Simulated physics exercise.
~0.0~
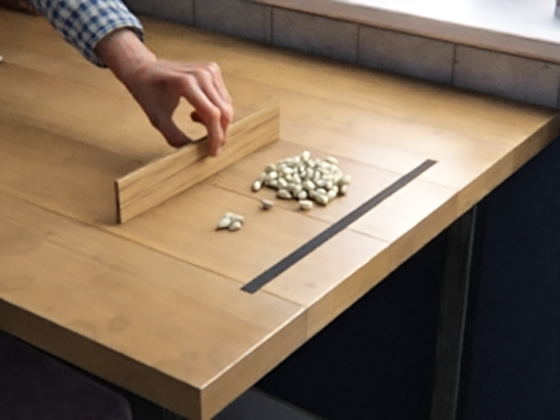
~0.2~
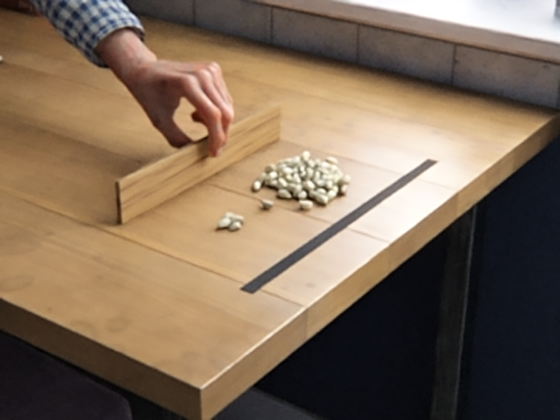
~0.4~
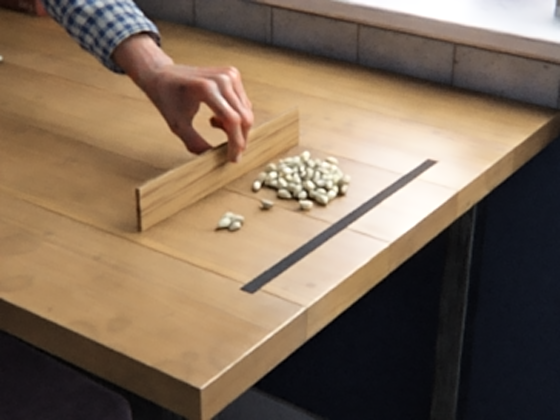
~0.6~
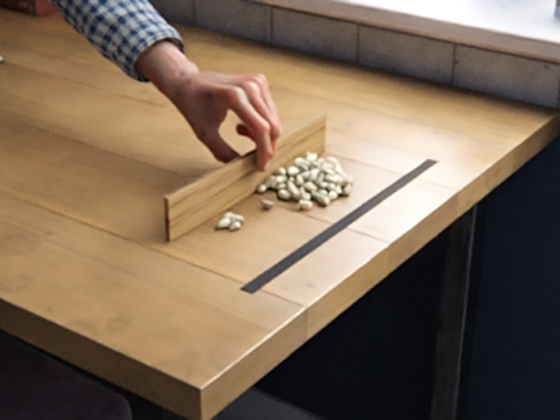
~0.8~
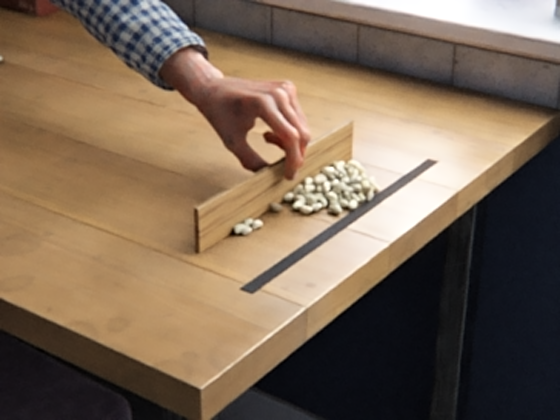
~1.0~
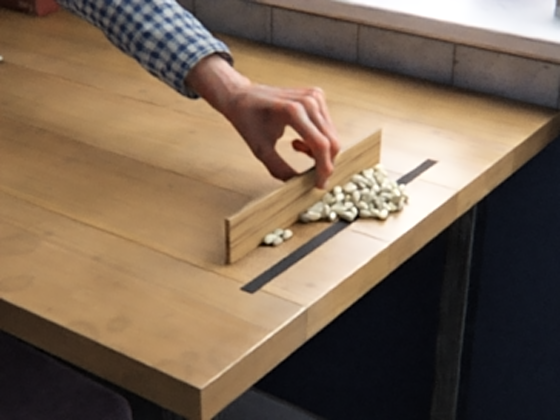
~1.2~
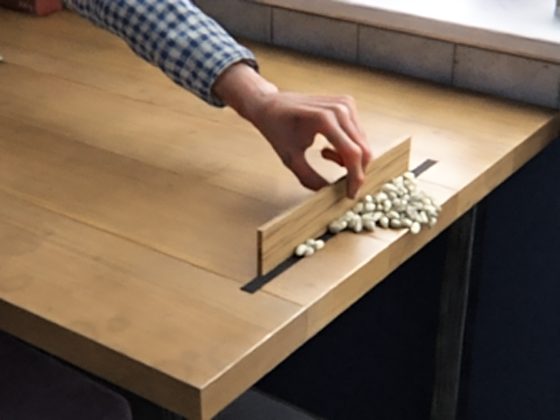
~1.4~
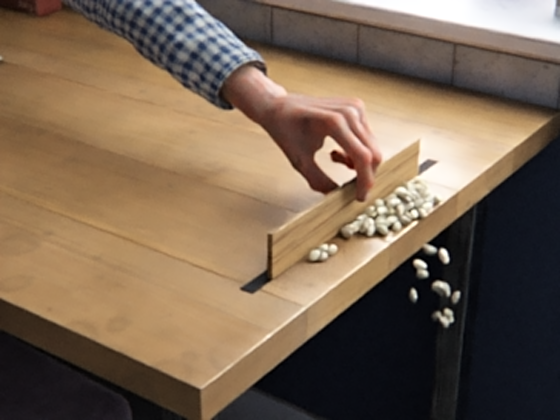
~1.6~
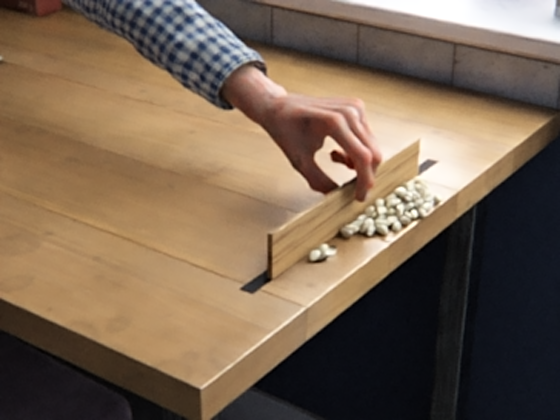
In the video, a hand slides an upright strip of wood across a wooden table, pushing a large and a small heap of pale beans rightward until it stops at a black tape line; several beans from the larger heap fall over the edge, while the rest stay on top.
